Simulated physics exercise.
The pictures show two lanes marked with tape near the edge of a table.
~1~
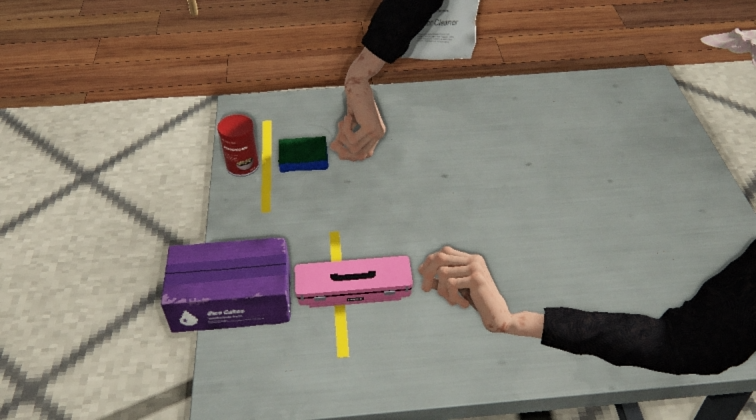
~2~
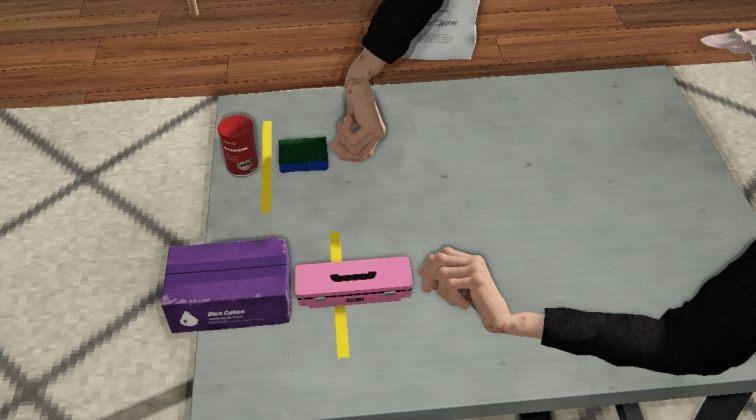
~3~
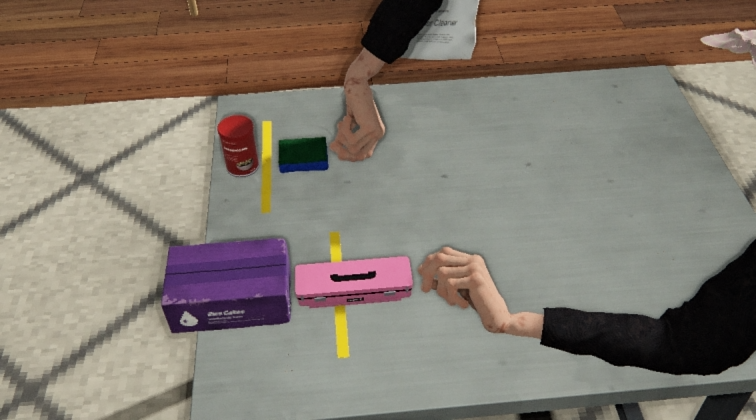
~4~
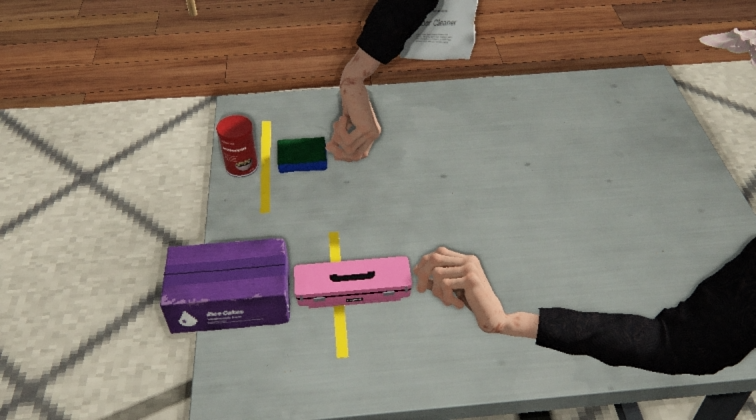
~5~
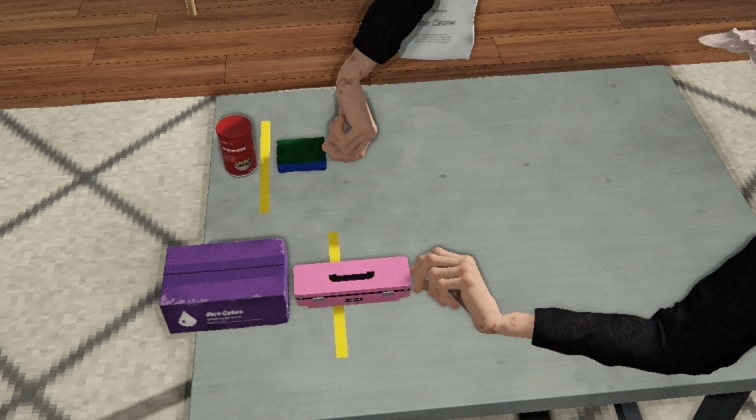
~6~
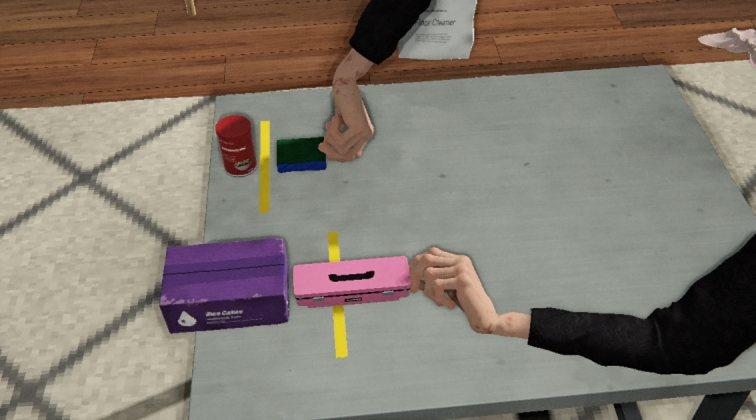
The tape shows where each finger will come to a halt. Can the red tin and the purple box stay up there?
Outcome: The red tin goes over the edge and the purple box goes over the edge.
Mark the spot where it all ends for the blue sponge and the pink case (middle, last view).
First (234, 160), then (274, 289).
Then, 1.46 s after the last picture, red tin moved about its own width near (204, 149); purple box falling near (172, 386).
Then, 1.88 s after the last picture, red tin falling near (168, 217); purple box down below.
By the end, the red tin falls off the table; the purple box falls off the table.
